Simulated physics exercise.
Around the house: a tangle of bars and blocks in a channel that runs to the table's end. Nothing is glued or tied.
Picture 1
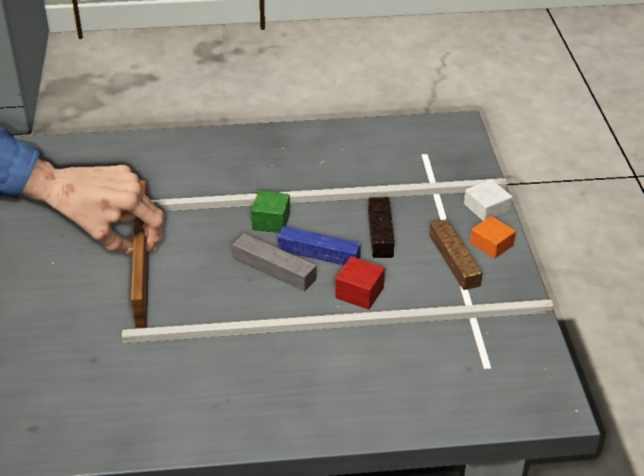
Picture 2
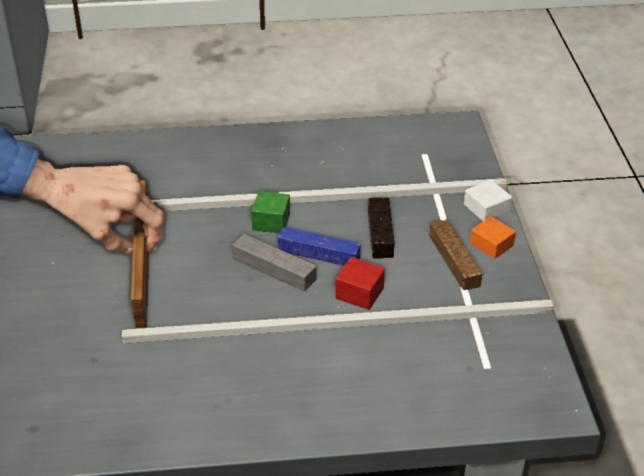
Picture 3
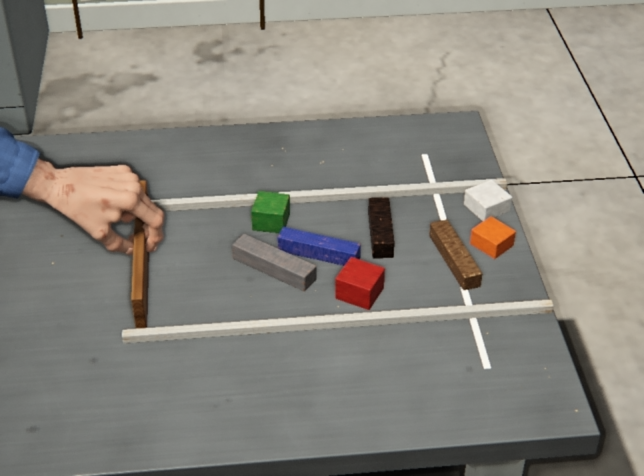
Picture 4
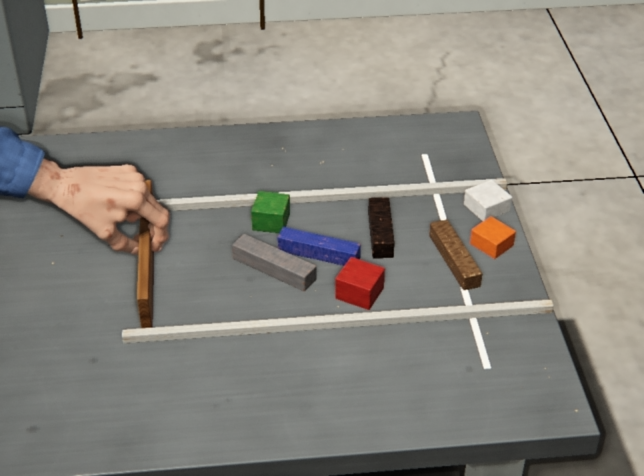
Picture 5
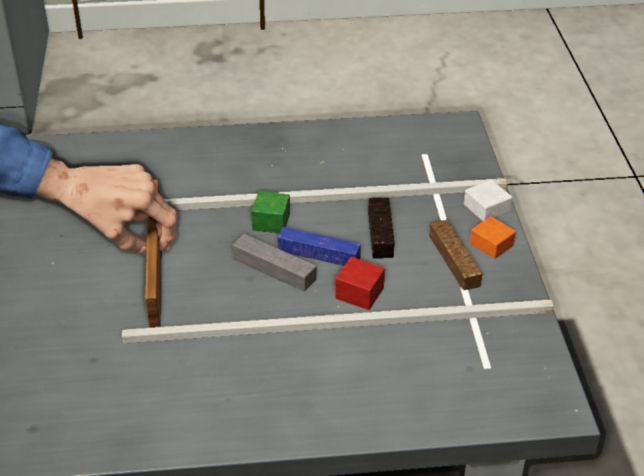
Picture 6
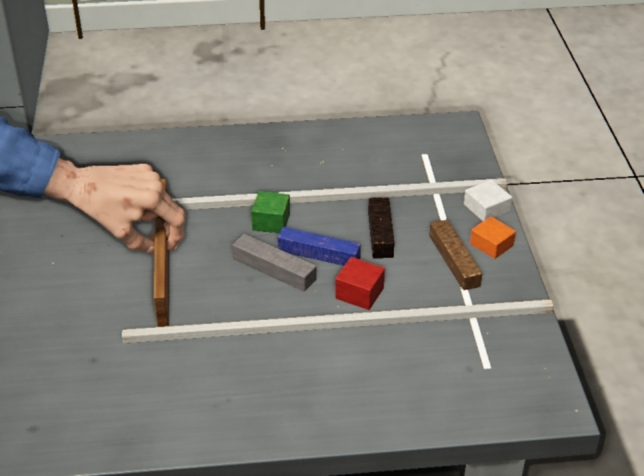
A hand holding a wooden board upright between two pale rails, then sliding it slightly right while coloured blocks and bars lie still.
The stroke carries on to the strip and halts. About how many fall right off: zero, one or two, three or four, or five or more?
As it turns out, the number that fall off is one or two.
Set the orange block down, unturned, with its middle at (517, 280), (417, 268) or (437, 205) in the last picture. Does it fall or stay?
The orange block falls; survives; survives.
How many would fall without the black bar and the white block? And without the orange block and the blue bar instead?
Fallen: 1, and 0 in the other try.
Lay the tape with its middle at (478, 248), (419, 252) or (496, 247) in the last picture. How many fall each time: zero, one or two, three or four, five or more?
Taking them in turn, either three or four; not one; more than four.
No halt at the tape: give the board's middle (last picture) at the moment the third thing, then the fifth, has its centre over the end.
At (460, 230) for the third, at (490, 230) for the fifth.
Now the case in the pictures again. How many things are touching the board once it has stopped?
That makes 2.
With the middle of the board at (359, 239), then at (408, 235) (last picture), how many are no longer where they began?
By then 5, and 7.
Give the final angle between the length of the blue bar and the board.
Roughly 0° out of line.
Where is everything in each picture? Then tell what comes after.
The first picture shows white block (488, 200); orange block (493, 237); brown bar (455, 254); board (141, 253); tape (453, 249).
The second picture shows orange block (493, 237); black bar (381, 227).
The third picture shows brown bar (455, 254); blue bar (319, 247).
The fourth picture shows white block (488, 200); grey bar (274, 262).
The fifth picture shows orange block (493, 237); green block (271, 212).
The sixth picture shows white block (488, 200); orange block (493, 237); brown bar (455, 254); board (162, 252); tape (453, 249).
A little later, none off yet; white block at rest near (488, 200); orange block at rest near (493, 237); brown bar at rest near (455, 254).
When it is over, the number that fall off is one or two; down, orange block.
